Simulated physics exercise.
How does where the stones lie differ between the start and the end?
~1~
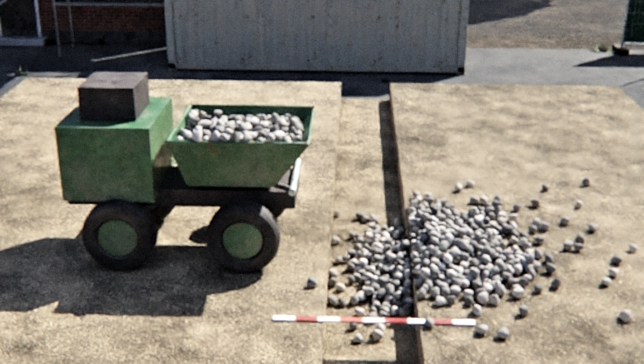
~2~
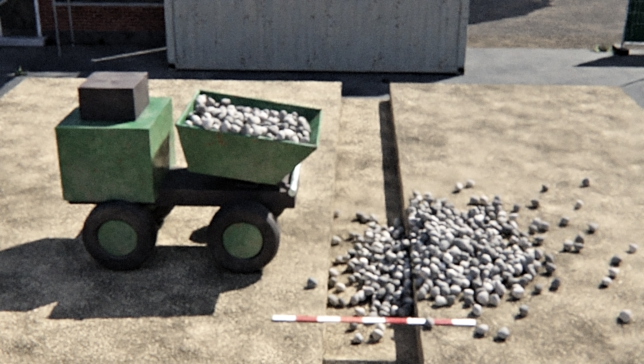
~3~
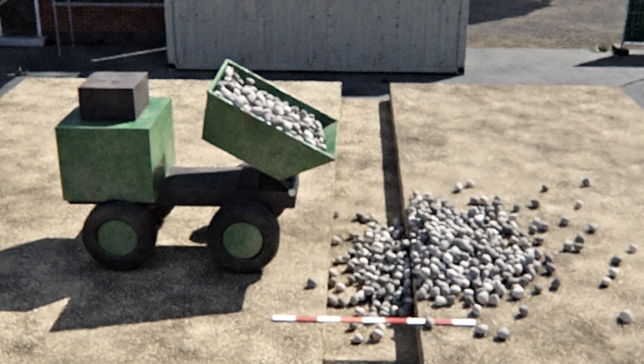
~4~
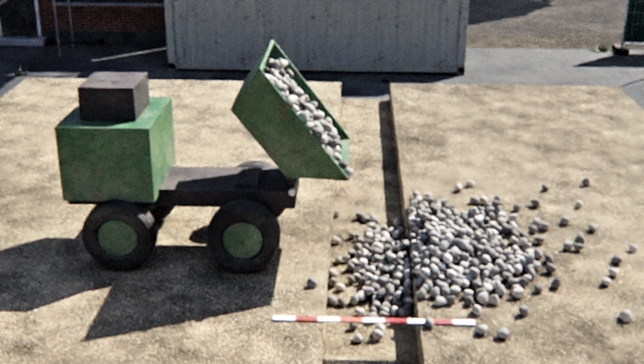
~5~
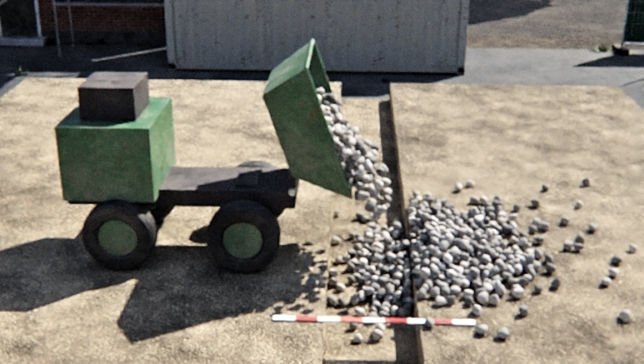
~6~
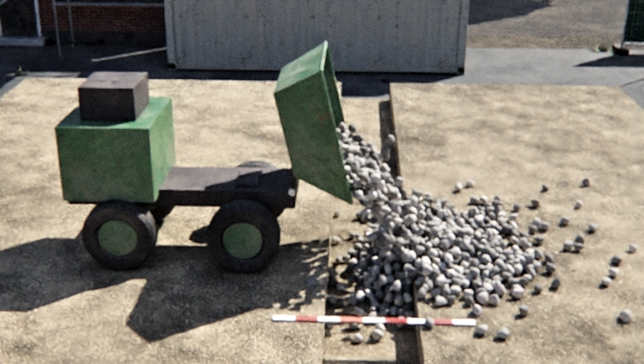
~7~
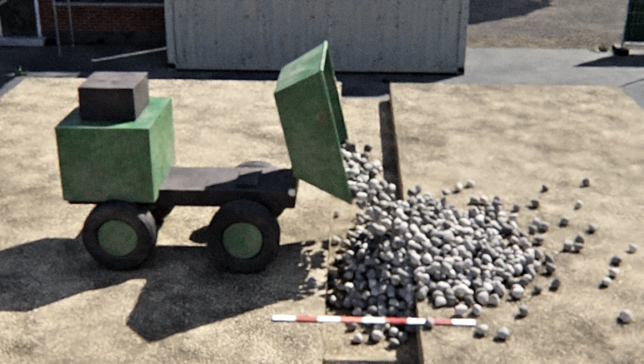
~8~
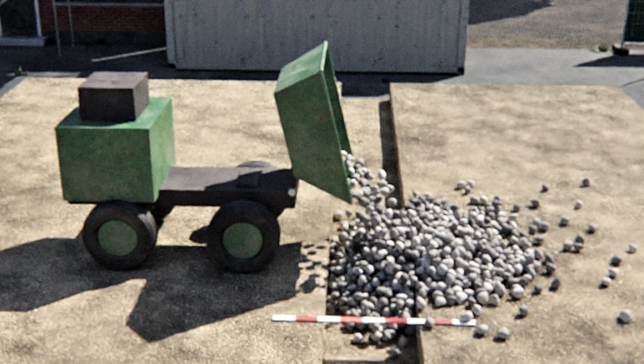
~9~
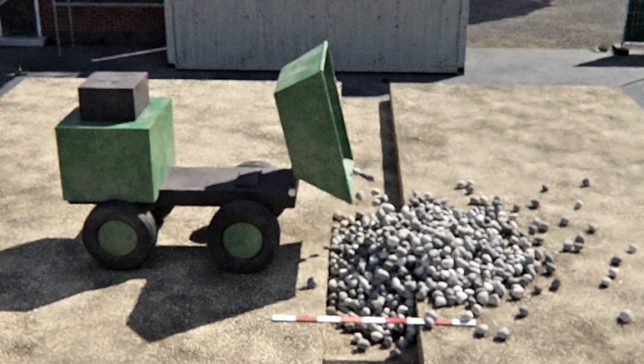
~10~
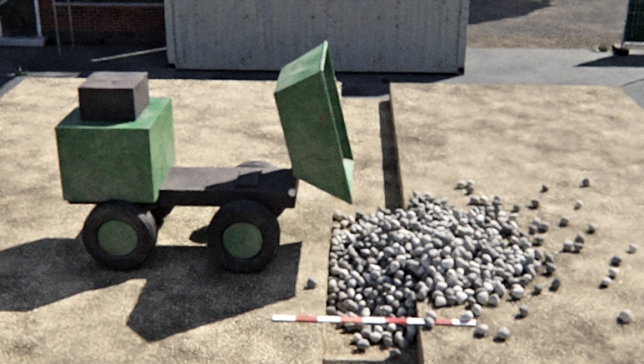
At the start the stones are split between the dumper's skip on the left and the heap on the ground to the right. At the end they all lie on the ground in the heap in and beyond the trench, so as a whole they are lower and farther right.
A green dumper with dark wheels stands at the left of a sandy yard, seen from above and to the side, its skip full of grey stones. To its right, more stones lie in and beyond a narrow trench, near a red and white striped staff, with a pale ribbed wall behind. The skip tips up and to the right while the dumper stays put. Once it is steep, the stones slide out in a stream onto the near side of the heap. The last few drop out, and the skip stays raised and empty above a larger, spread-out heap.
